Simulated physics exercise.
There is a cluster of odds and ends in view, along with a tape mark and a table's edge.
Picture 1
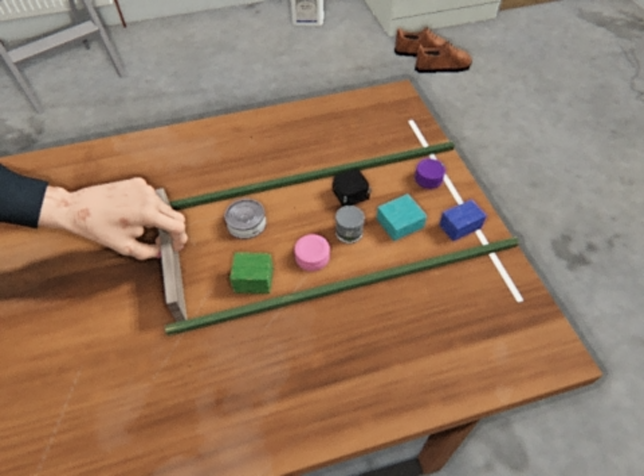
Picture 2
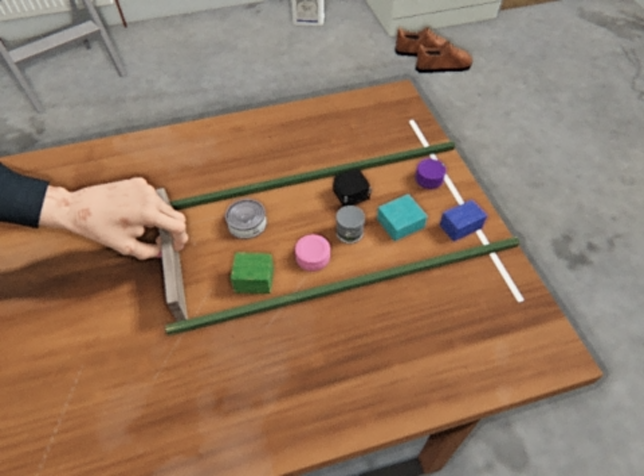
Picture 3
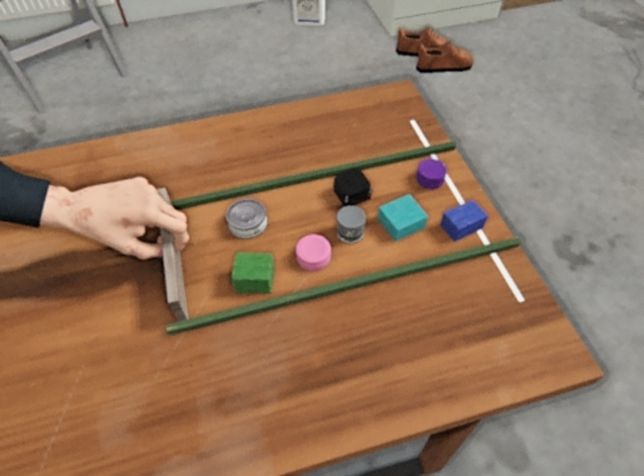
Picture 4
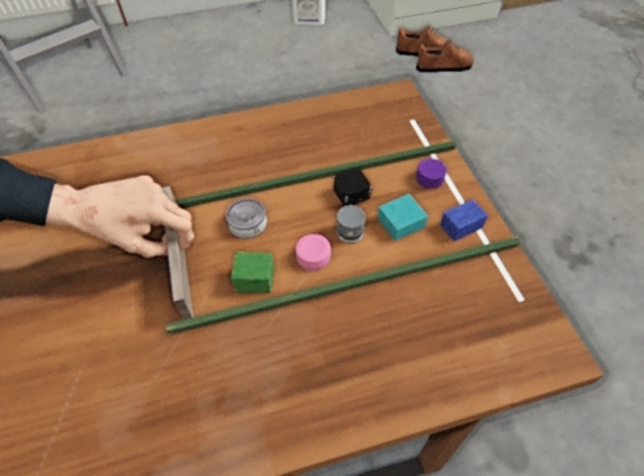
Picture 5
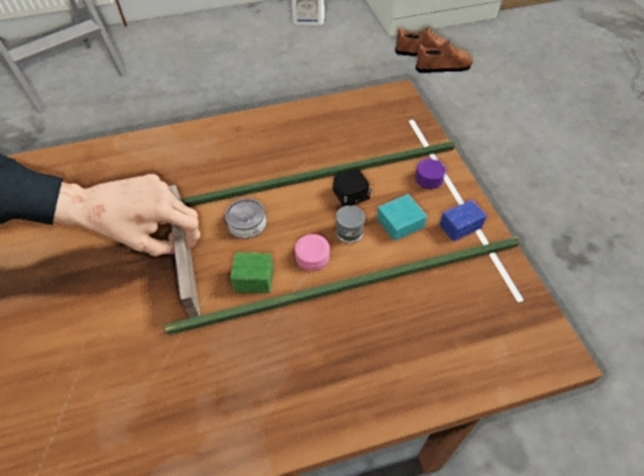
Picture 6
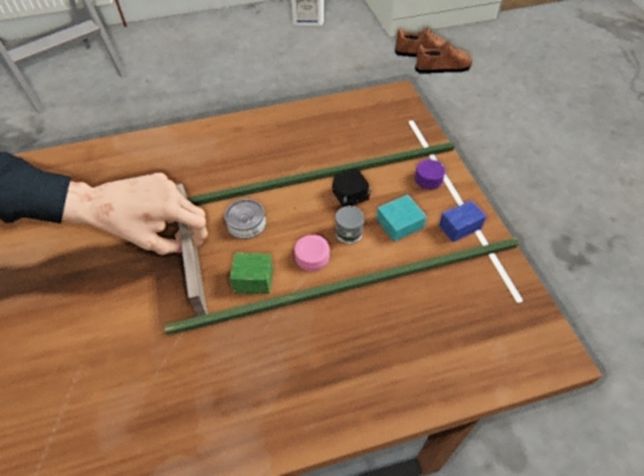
A hand holding a flat board upright stays nearly still at first, then slides it slightly right between two green rods on a wooden table, toward several colourful blocks and round items, which remain in place near a white tape line.
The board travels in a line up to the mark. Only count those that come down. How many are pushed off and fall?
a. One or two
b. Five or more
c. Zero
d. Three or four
Five or more.
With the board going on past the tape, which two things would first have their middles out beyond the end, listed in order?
First comes the blue block, followed by the purple lid.
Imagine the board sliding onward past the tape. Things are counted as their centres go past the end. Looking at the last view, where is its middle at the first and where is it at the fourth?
Near (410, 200) and (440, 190).
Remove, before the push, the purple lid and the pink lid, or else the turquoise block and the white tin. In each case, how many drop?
The first try gives 3, the second gives 3.
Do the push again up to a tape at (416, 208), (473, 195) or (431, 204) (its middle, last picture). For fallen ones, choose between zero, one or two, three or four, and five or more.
One to two; at least five; just one or two.
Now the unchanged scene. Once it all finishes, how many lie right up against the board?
The number is 3.
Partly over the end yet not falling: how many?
I'd put it at 2.
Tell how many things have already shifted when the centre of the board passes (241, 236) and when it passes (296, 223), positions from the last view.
At that stage 2; at the next, 4.
A little later, none off yet; blue block at rest near (462, 221); purple lid at rest near (430, 175); turquoise block at rest near (401, 218).
Next, none off yet; blue block at rest near (462, 221); purple lid at rest near (430, 175); turquoise block shifted about its own width near (419, 209).
Later still, none off yet; blue block shifted about its own width near (508, 212); purple lid shifted about its own width near (470, 171); turquoise block shifted well along near (457, 193).
When it is over, the number that fall off is five or more; down, pink lid, black case, turquoise block, purple lid and blue block.
